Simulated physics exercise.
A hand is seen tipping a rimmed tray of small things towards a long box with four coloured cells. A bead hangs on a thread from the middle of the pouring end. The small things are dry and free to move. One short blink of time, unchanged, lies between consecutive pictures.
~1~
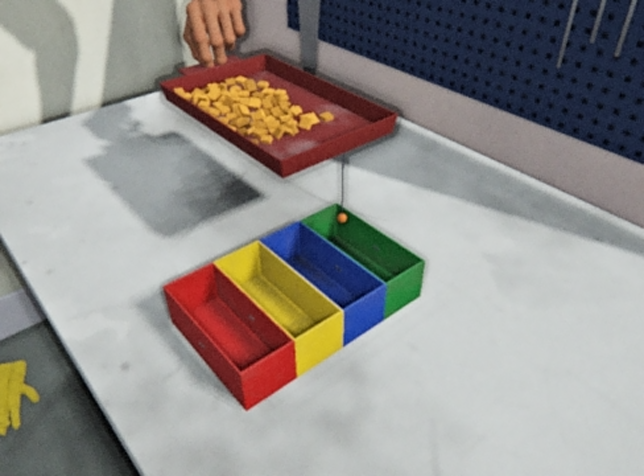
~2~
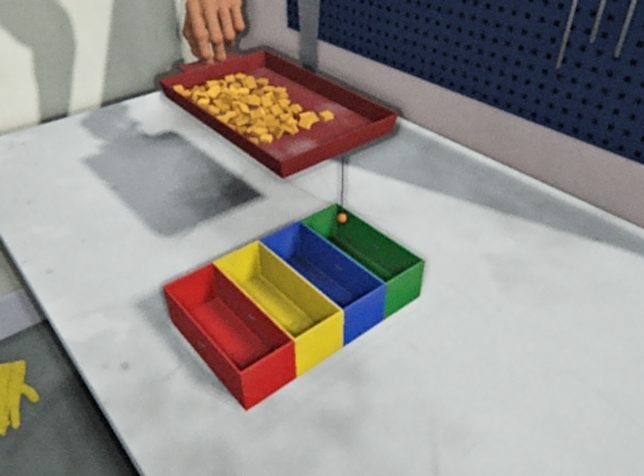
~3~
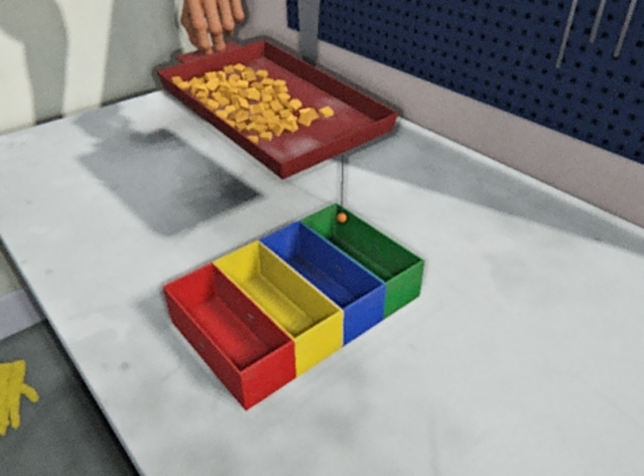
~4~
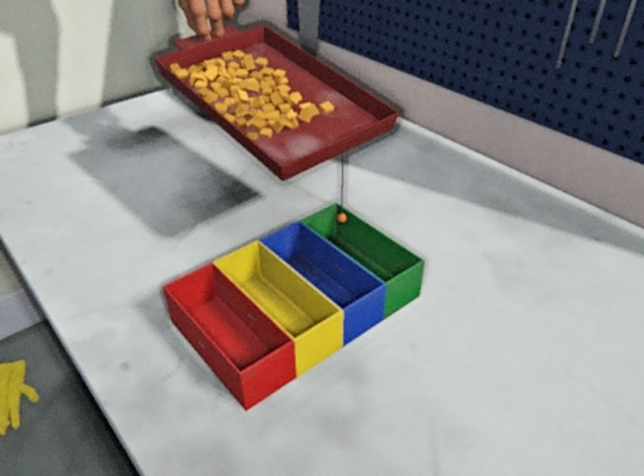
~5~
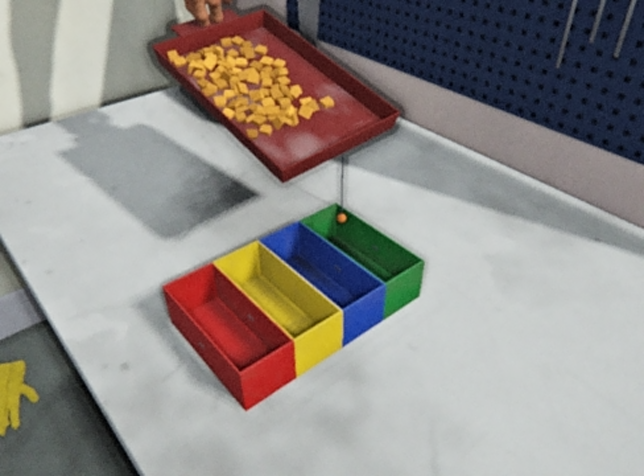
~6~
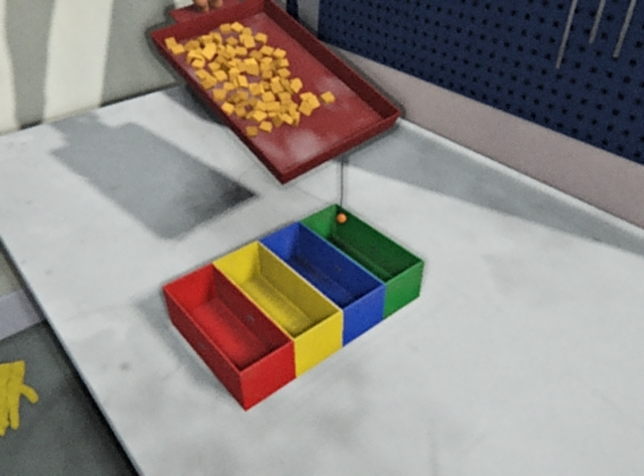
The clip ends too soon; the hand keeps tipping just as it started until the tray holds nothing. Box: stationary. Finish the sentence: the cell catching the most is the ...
... Blue cell.
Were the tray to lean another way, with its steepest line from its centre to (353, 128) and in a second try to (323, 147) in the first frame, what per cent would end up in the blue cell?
Near 0 % and 50 %.
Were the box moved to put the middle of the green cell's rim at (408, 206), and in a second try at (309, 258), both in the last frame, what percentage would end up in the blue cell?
You'd get 0 in a hundred the first time and 0 in a hundred the second.
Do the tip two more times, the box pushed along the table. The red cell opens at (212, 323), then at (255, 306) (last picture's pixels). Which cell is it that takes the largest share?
In order: That blue cell, the yellow one.
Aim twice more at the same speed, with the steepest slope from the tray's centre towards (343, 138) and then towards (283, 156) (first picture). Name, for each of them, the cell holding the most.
So the first one goes to green and the second to the blue one.
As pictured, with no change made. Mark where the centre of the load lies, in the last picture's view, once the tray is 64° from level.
Roughly at (299, 146).
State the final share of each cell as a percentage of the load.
I'd put the red cell near 0, the yellow cell near 10, the blue cell near 70, and the green cell near 10.
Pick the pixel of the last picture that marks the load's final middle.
The centre comes to rest close to (323, 297).
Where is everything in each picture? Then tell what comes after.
Corners of the pouring end at (282, 158) and (393, 114), level; middle of the load at (237, 110), small crackers; bead on its thread at (342, 218); red cell at (270, 372); yellow cell at (319, 340); blue cell at (364, 312); green cell at (404, 287), in the first frame.
Corners of the pouring end at (282, 159) and (393, 114), level; middle of the load at (237, 108), in the second frame.
Corners of the pouring end at (282, 161) and (394, 113), tipped barely, lowest at the left corner; middle of the load at (236, 102), in the third frame.
Corners of the pouring end at (283, 164) and (395, 112), tipped a little, lowest at the left corner; middle of the load at (236, 94), in the fourth frame.
Corners of the pouring end at (283, 167) and (396, 112), tipped a little, lowest at the left corner; middle of the load at (235, 86), in the fifth frame.
Corners of the pouring end at (284, 170) and (396, 111), tipped clearly, lowest at the left corner; middle of the load at (234, 78); red cell at (269, 372); yellow cell at (319, 341); blue cell at (363, 313); green cell at (403, 287), in the sixth frame.
Soon, tray tipped steeply; nearly all on the tray; a stray few falling or outside the box.
A while on, tray tipped past a quarter turn; about two thirds on the tray; about a quarter in the blue cell; a small part in the yellow cell; a small part in the green cell; a stray few falling or outside the box.
Towards the end, tray tipped past a quarter turn; about two thirds in the blue cell; a small part in the yellow cell; a small part in the green cell.
Finally, tray tipped past a quarter turn; about two thirds in the blue cell; a small part in the yellow cell; a small part in the green cell; none in the red cell.
